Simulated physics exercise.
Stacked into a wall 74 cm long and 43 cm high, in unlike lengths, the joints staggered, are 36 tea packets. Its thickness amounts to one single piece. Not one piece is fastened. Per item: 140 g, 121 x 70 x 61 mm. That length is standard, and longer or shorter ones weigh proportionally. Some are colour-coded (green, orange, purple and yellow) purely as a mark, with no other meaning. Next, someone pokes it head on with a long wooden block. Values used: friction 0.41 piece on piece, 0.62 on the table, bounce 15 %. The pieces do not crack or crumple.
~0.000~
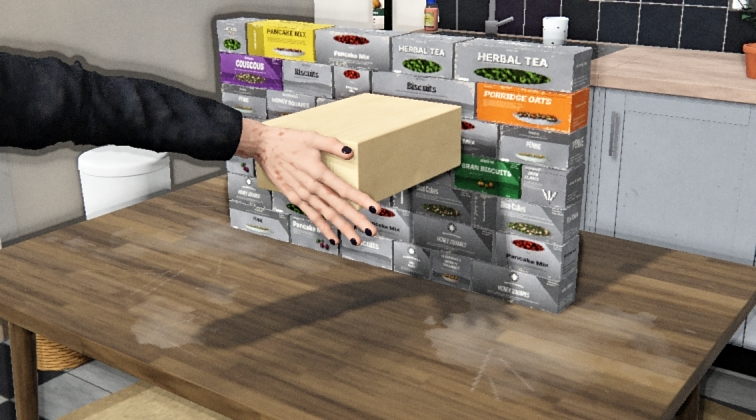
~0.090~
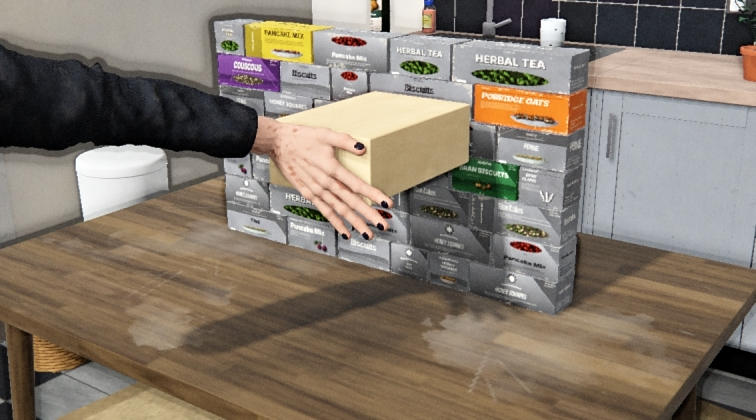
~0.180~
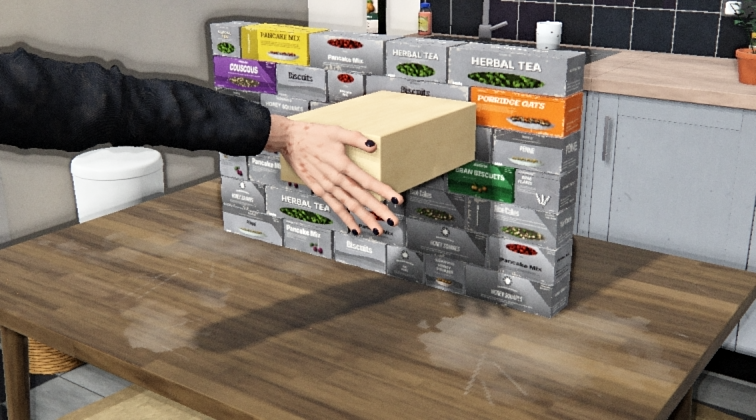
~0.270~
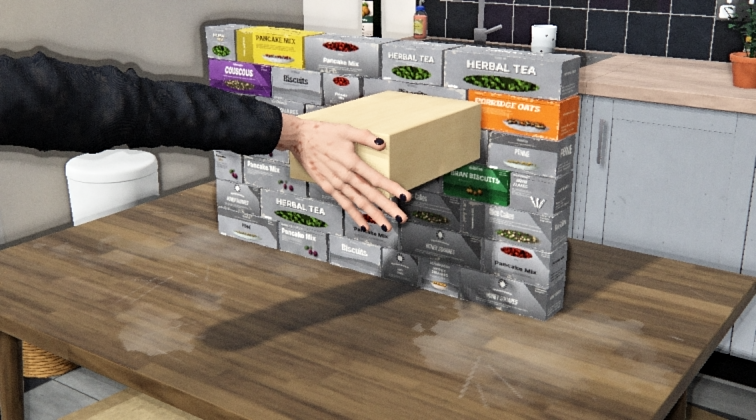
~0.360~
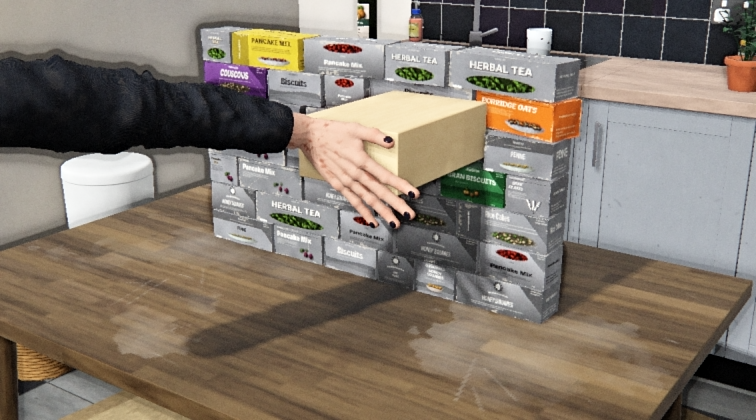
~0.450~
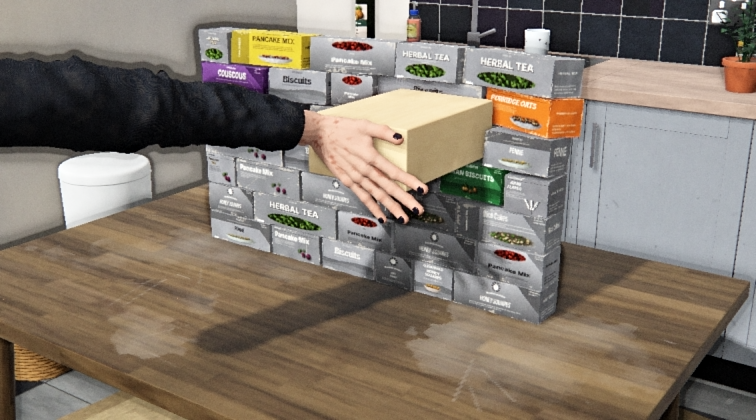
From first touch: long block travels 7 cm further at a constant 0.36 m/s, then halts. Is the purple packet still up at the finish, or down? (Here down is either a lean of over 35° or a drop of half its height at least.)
Still up.
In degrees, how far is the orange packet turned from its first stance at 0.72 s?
70°.
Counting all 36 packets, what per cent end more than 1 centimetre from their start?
I get 35 %.
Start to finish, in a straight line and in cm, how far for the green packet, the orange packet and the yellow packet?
The green one ends around 2 cm from its start, the orange one around 32 cm and the yellow one around 48 cm.
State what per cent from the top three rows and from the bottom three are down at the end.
The top part comes to 70 per cent, the bottom part to 0 per cent.
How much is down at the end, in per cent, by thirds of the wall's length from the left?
Per cent by third - left: 20; middle: 50; right: 20.
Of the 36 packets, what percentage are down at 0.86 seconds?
30 percent by then.
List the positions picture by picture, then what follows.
In the first picture (pixels give the middle of a visible side; the camera pans a little), block in hand (453, 133) 9 cm short of touching; purple packet (250, 71); green packet (485, 177); yellow packet (279, 42); none has stirred.
The second picture shows block in hand (462, 131) 58 mm short of touching; purple packet (247, 73).
The third picture shows block in hand (469, 129) 25 mm short of touching; purple packet (243, 75).
The fourth picture shows block in hand (474, 128) 7 mm in; purple packet (239, 78); movement in 2 of them.
The fifth picture shows block in hand (479, 127) 40 mm in; purple packet (234, 80); orange packet (512, 115) 25 mm from its place; movement in 9 of them.
The sixth picture shows block in hand (485, 125) 7 cm in; purple packet (232, 81); orange packet (516, 111) 5° from how it stood; green packet (470, 182) 5° from how it stood; movement in 14 of them.
After 0.56 s, none of the 36 packets down, 14 disturbed; purple packet unmoved; orange packet 19° from how it stood.
After 0.72 s, 10 of the 36 packets down; purple packet unmoved; orange packet 69° from how it stood, 6 cm lower.
After 0.86 s, 10 of the 36 packets down; purple packet unmoved; orange packet on its side.
After 1.12 s, 10 of the 36 packets down; purple packet unmoved; yellow packet on its side.
In the end (2.7 s), 10 of the 36 packets down; purple packet unmoved; yellow packet on its side; orange packet on its side. From the last view, middles, purple packet near (244, 78), yellow packet near (300, 186).
